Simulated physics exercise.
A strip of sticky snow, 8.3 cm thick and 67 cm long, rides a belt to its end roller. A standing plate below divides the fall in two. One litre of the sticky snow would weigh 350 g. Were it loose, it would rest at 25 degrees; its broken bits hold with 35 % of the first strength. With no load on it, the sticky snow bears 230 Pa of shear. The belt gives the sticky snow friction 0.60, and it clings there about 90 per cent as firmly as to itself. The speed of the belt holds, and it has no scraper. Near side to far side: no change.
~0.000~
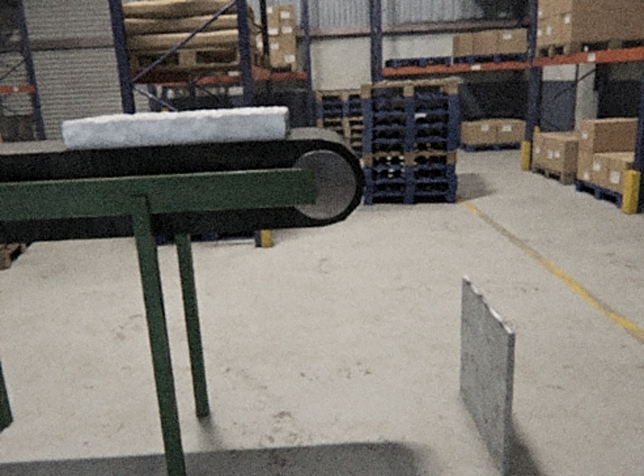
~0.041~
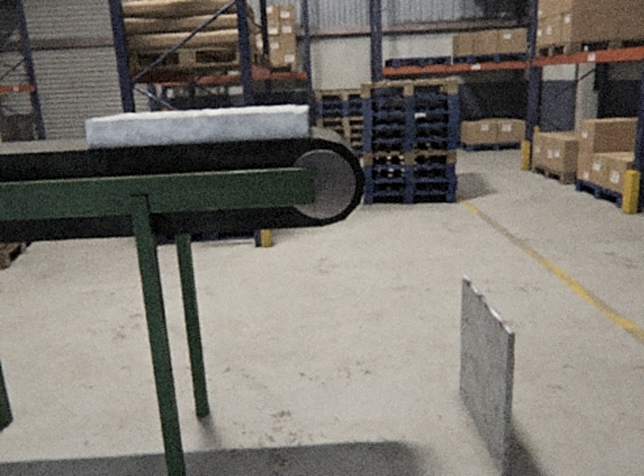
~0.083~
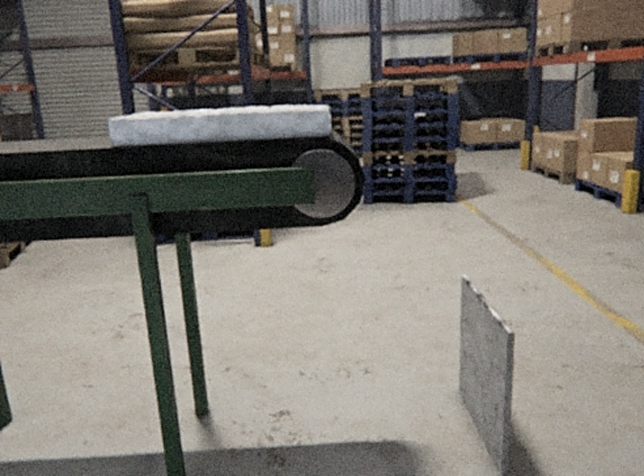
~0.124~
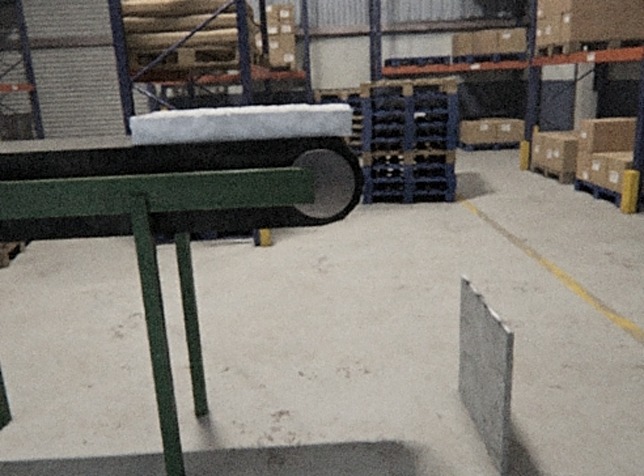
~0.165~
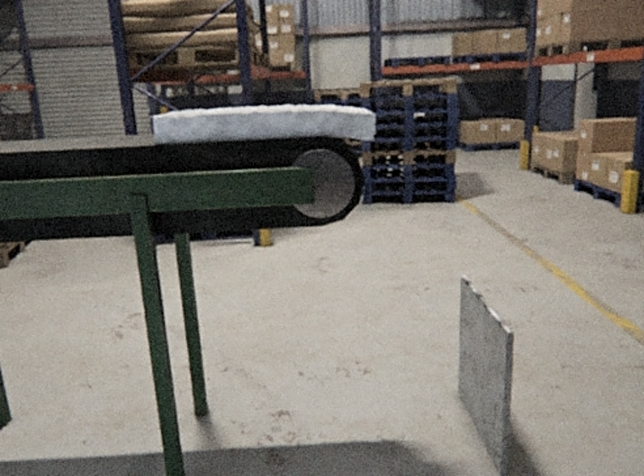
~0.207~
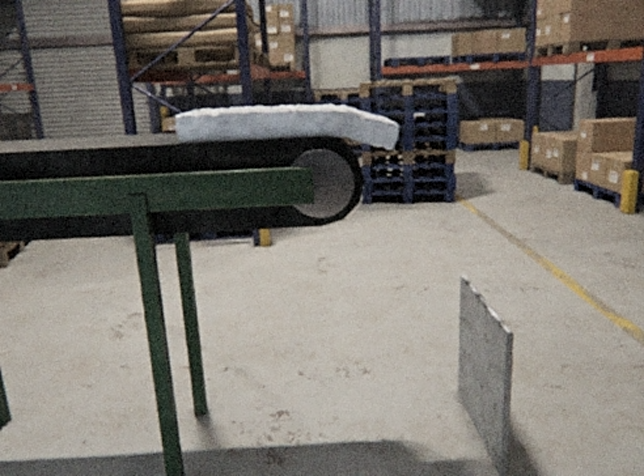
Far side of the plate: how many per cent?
100 %.
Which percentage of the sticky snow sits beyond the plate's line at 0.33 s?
0 %.
After 0.33 s, 0 % is beyond the plate's line.
After 0.48 s, 20 % is beyond the plate's line.
After 0.63 s, 56 % is beyond the plate's line.
After 0.78 s, 97 % is beyond the plate's line.
After 1.90 s, 100 % is beyond the plate's line.
